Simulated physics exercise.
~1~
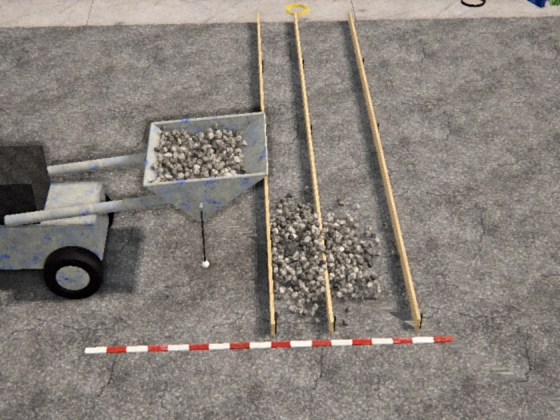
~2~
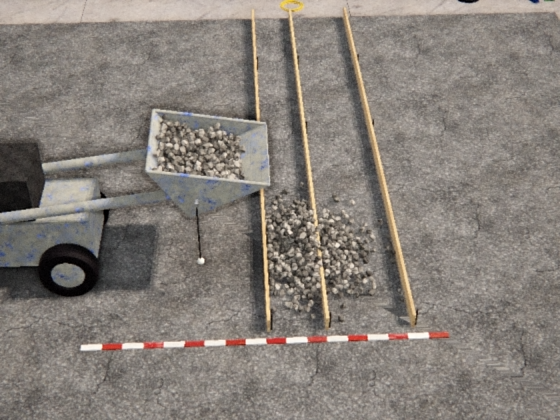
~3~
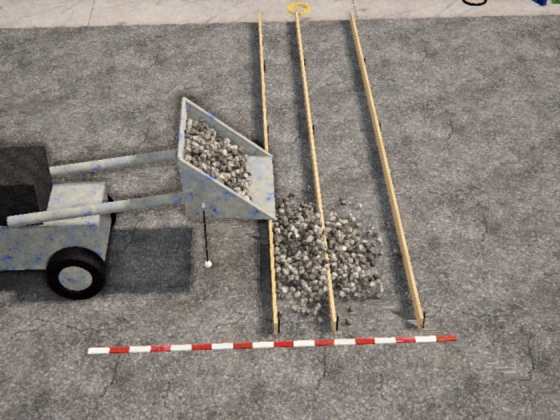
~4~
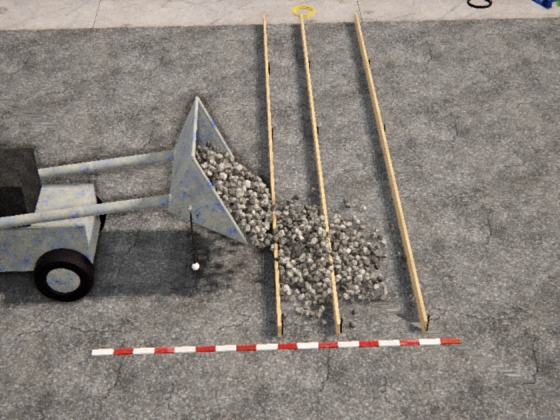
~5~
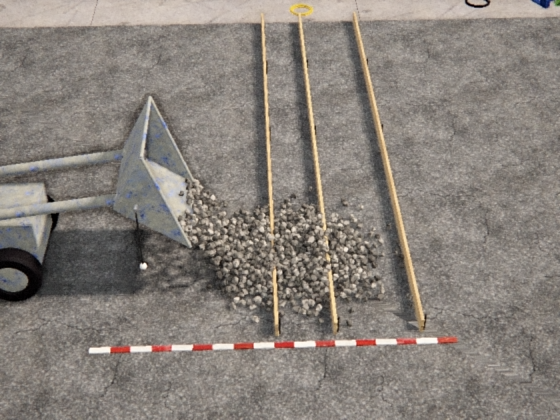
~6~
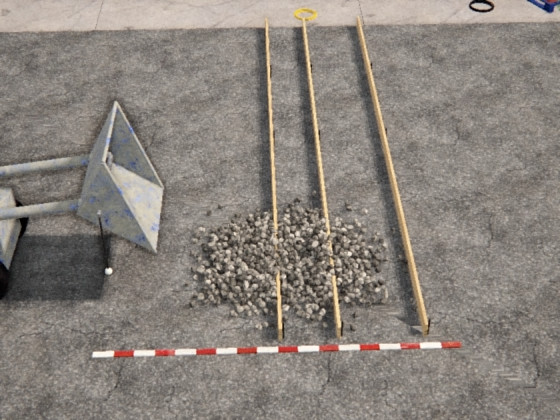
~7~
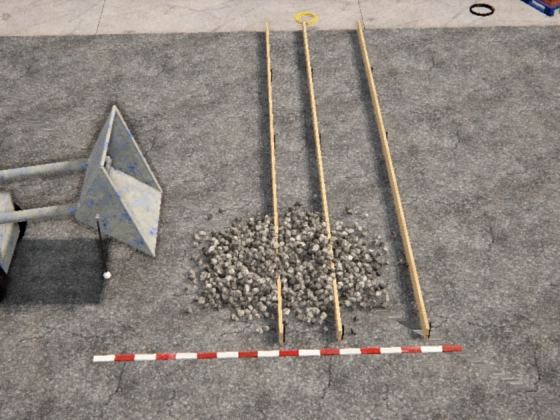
A loader tips its bucket of gray stones onto a pile, then backs away left, empty.
